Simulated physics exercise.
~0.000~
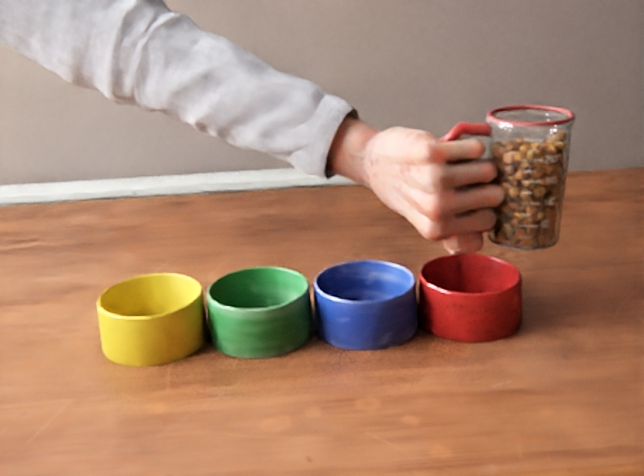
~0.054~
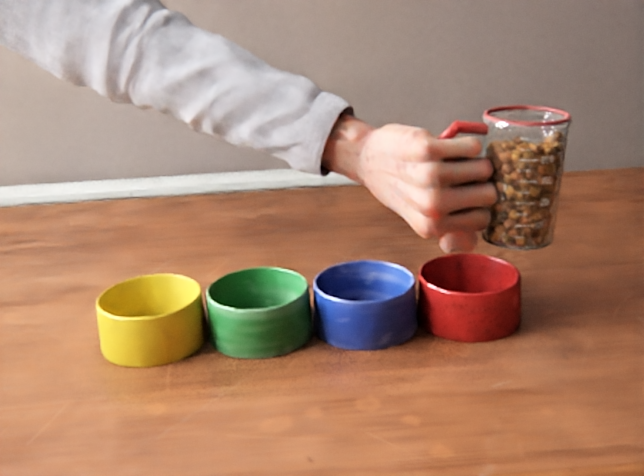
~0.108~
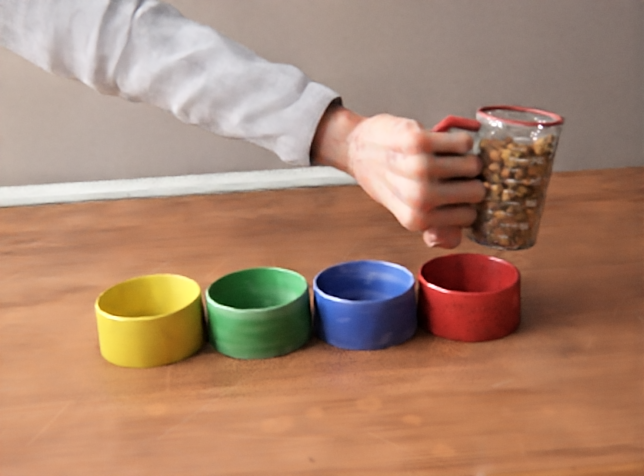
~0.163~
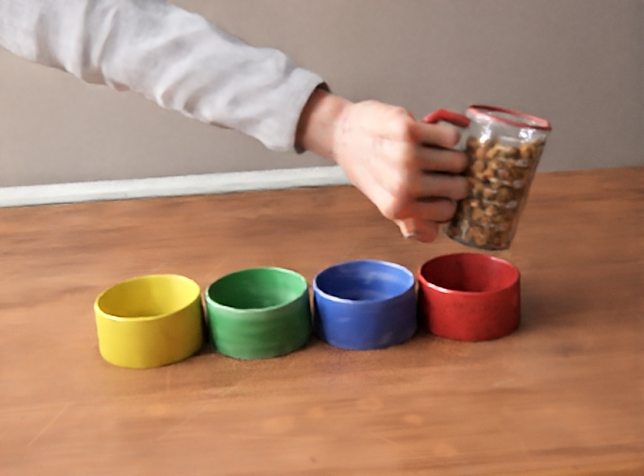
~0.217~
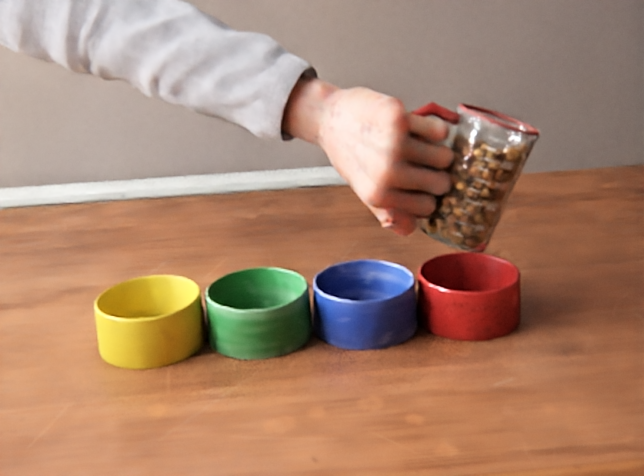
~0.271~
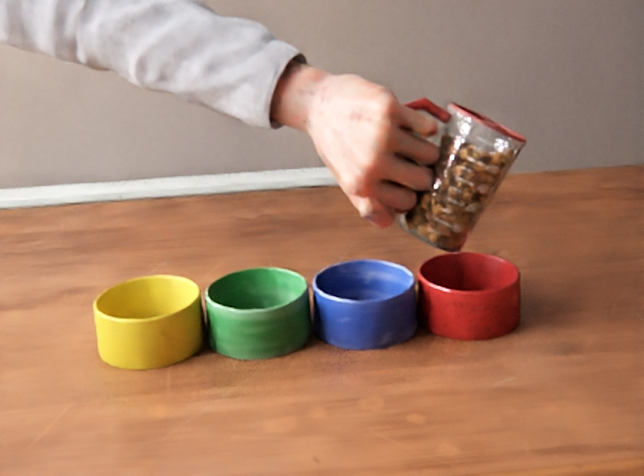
A hand in a pale sleeve held a clear cup of roasted chickpeas above a row of yellow, green, blue and red dishes, then moved it left while tilting it steadily to the right.
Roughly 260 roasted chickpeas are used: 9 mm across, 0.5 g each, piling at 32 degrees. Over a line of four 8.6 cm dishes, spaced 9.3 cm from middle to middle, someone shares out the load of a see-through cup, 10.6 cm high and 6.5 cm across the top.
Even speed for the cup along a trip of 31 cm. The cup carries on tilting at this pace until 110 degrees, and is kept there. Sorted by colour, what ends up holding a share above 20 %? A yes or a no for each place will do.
Red - no; blue - no; green - yes; yellow - no; counter - no.
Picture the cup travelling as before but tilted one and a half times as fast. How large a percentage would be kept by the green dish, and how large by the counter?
Then green ends at 50 and the counter at 10.
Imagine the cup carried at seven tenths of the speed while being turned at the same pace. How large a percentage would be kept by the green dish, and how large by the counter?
Then the green dish gets 40 and the counter 0.
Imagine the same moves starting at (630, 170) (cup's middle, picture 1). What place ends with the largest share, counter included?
Result - top receiver is blue.
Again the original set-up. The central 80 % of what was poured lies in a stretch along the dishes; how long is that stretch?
7 centimetres.
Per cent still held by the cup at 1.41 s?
Roughly 45 per cent of the load.
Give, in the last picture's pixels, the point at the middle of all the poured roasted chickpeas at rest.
Approximately (259, 309) in the last view.
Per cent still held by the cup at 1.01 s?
It comes to about 80 percent.
After 0.72 s, tilt 85 degrees; cup holds 100 %.
After 1.01 s, tilt 110 degrees; cup holds 80 %, blue 10 %, green 5 %.
Then, at 1.41 s, tilt 110 degrees; cup holds 45 %, blue 10 %, green 40 %.
In the end, at 2.8 s, red 0 %, blue 10 %, green 90 %, yellow 0 %, counter 5 %.
